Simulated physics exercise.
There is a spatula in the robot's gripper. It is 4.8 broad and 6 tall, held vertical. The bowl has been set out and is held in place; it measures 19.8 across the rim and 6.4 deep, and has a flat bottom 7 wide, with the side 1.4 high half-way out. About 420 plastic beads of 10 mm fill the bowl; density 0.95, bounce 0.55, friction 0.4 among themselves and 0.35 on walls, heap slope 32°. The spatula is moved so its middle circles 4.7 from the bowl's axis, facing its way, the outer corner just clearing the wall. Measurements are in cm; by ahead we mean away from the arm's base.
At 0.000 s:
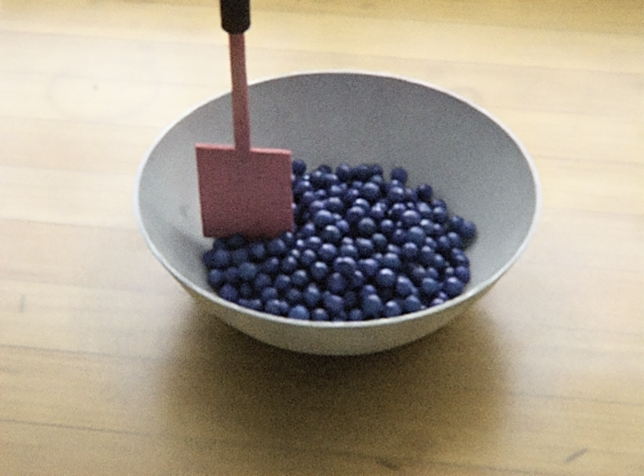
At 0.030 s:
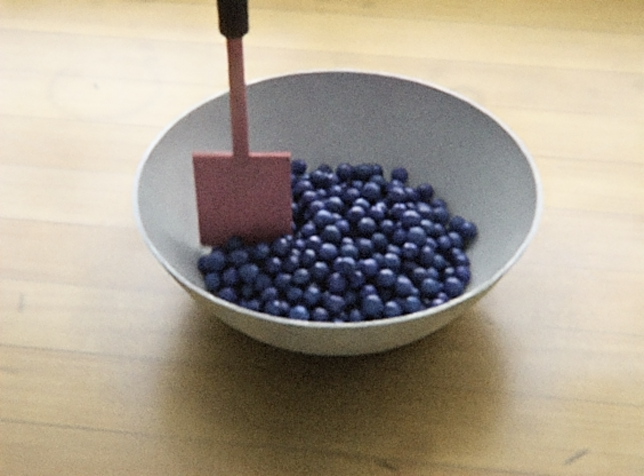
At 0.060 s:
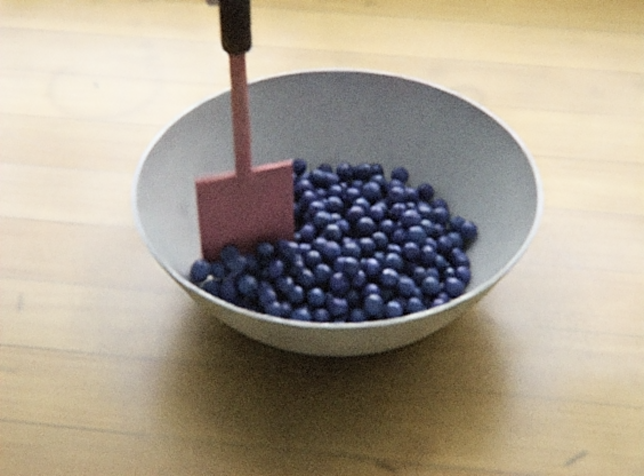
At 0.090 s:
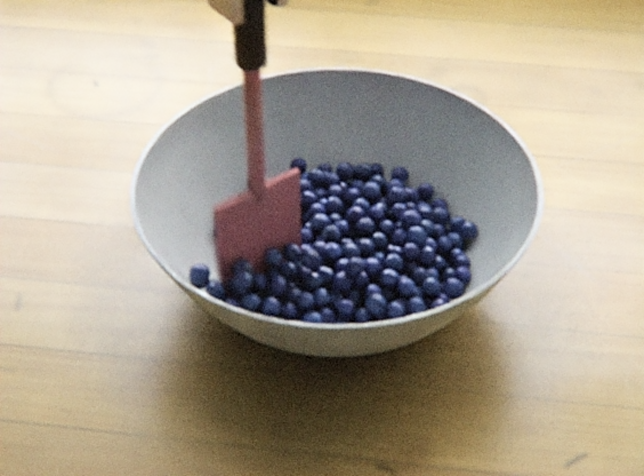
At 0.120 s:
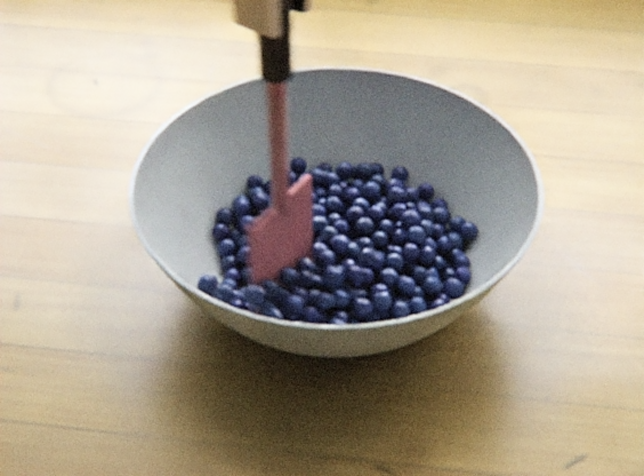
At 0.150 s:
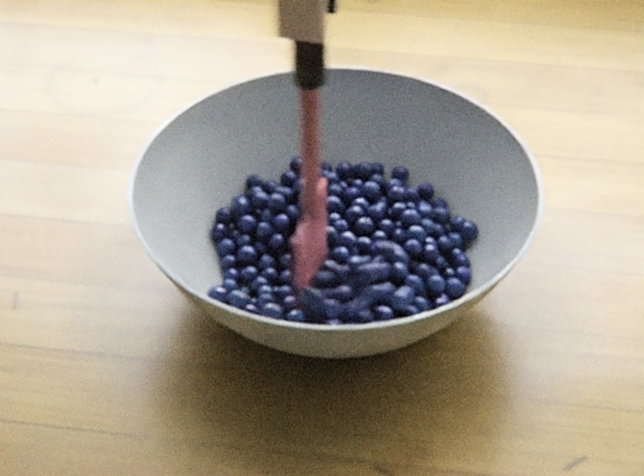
A pink spatula sweeps through dark blue beads in a pale bowl, turning as it moves right.
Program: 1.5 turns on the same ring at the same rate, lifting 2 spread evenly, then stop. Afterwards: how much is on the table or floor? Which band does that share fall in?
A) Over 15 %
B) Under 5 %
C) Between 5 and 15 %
Under 5 % (B).
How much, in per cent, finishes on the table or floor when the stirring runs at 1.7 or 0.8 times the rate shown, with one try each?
I'd expect near 15 per cent, then near 0 per cent.
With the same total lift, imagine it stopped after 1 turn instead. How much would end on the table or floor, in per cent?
Then roughly 0 percent.
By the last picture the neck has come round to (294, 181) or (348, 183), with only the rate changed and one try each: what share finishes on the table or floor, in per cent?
It comes to roughly 0 per cent and then 5 per cent.
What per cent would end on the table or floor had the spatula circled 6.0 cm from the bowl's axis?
Some 0 percent would.
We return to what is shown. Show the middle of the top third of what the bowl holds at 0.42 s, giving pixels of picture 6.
Around pixel (349, 159).
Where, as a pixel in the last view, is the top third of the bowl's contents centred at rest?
Somewhere close to (319, 237).
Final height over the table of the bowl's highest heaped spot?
5.0 cm, roughly.
After 0.42 s, 261° round, highest piece 8 above the table; 411 in the bowl, 1 on the table or floor, 4 in flight or on the tool.
After 0.70 s, 78° round, highest piece 5 above the table; 407 in the bowl, 9 on the table or floor.
After 1.03 s, 180° round, highest piece 5 above the table; 407 in the bowl, 9 on the table or floor.
After 1.73 s, 180° round, highest piece 5 above the table; 407 in the bowl, 9 on the table or floor.
In the end, 407 in the bowl, 9 on the table or floor. That is 2 % on the table or floor.
